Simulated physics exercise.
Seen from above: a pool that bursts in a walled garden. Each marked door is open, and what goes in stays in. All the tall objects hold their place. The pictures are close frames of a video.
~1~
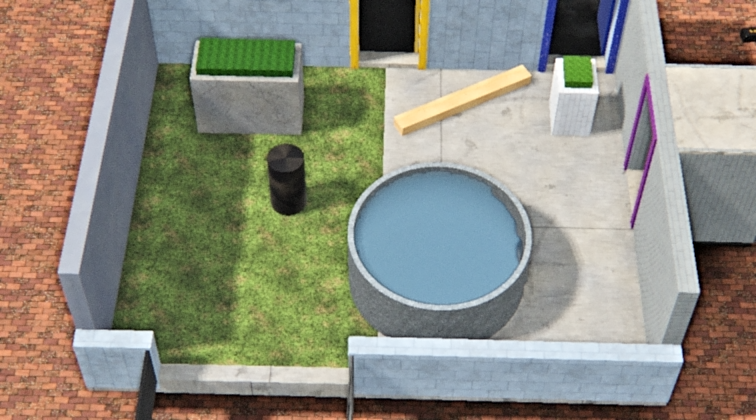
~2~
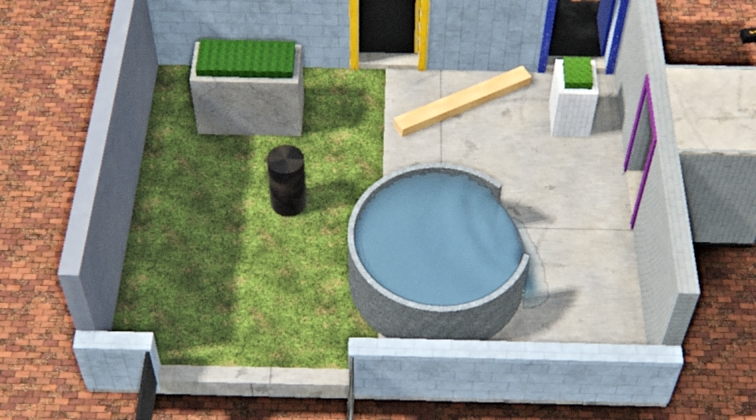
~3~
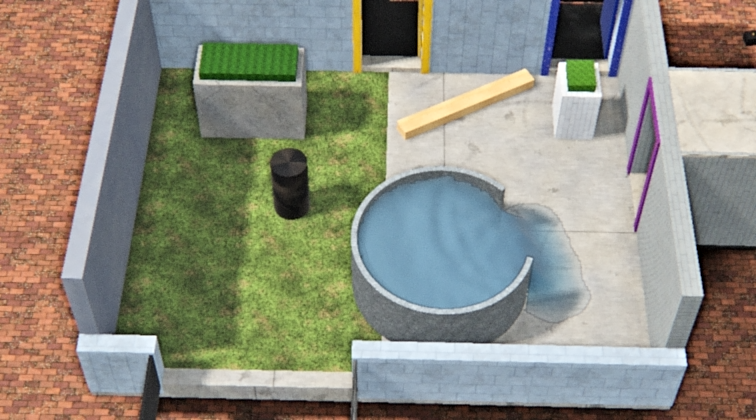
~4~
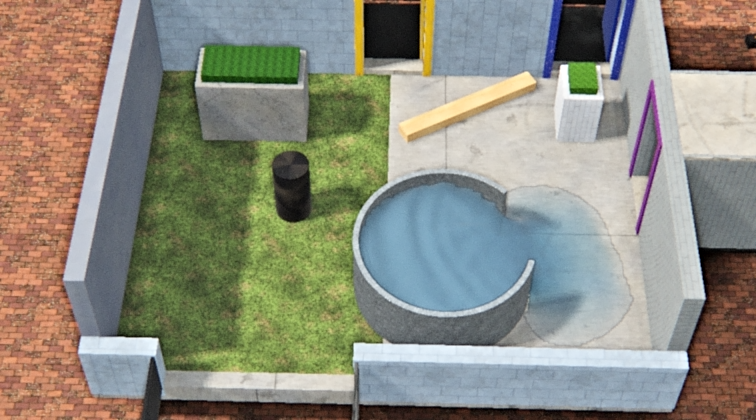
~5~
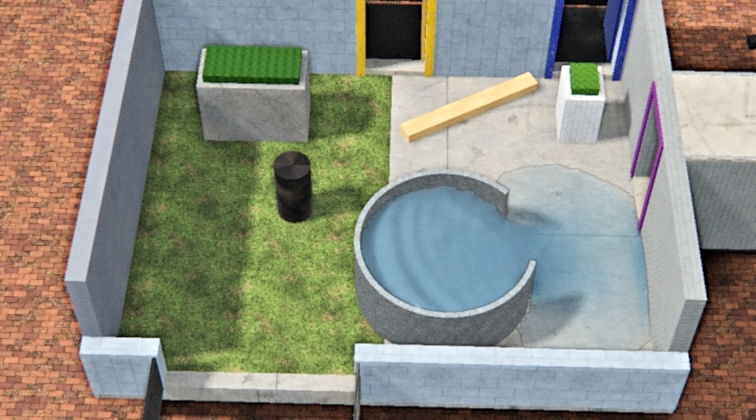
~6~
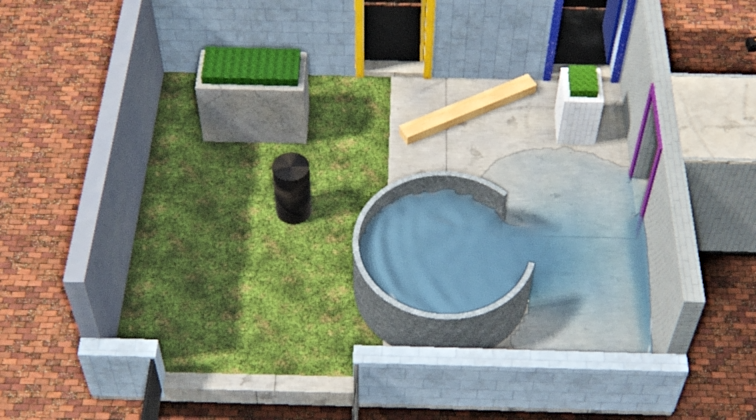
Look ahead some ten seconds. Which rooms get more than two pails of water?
One by one: The purple door floods; the yellow door holds within the limit; the blue door floods.
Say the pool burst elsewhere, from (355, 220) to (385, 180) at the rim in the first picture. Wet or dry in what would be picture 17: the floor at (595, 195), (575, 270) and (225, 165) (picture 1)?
In turn: Free of water, dry, wet.
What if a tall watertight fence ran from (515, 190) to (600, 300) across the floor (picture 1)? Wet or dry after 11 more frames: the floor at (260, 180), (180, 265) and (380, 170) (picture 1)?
As listed: Free of water, no water, covered.
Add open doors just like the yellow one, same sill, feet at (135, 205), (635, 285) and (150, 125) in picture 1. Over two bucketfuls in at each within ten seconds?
As listed: Lets less in, goes over, keeps below it.
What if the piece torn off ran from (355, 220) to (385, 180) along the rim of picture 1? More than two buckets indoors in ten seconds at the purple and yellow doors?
One by one: The purple door is under; the yellow door takes more.
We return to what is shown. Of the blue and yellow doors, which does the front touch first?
The door marked blue.
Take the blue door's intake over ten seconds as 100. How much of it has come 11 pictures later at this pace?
Close to 15 %.
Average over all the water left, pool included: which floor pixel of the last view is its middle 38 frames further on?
Near (482, 243).
A moment on, water covers 25 % of the floor; the purple door far over two buckets in, the yellow door not reached, the blue door not reached.
Next, water covers 30 % of the floor; the purple door far over two buckets in, the yellow door not reached, the blue door over two buckets in.
Then, water covers 45 % of the floor; the purple door far over two buckets in, the yellow door wet at the sill, nothing in, the blue door far over two buckets in.
Later, water covers 80 % of the floor; the purple door far over two buckets in, the yellow door wet at the sill, nothing in, the blue door far over two buckets in.
In the end, water covers 95 % of the floor; the purple door far over two buckets in, the yellow door wet at the sill, nothing in, the blue door far over two buckets in.
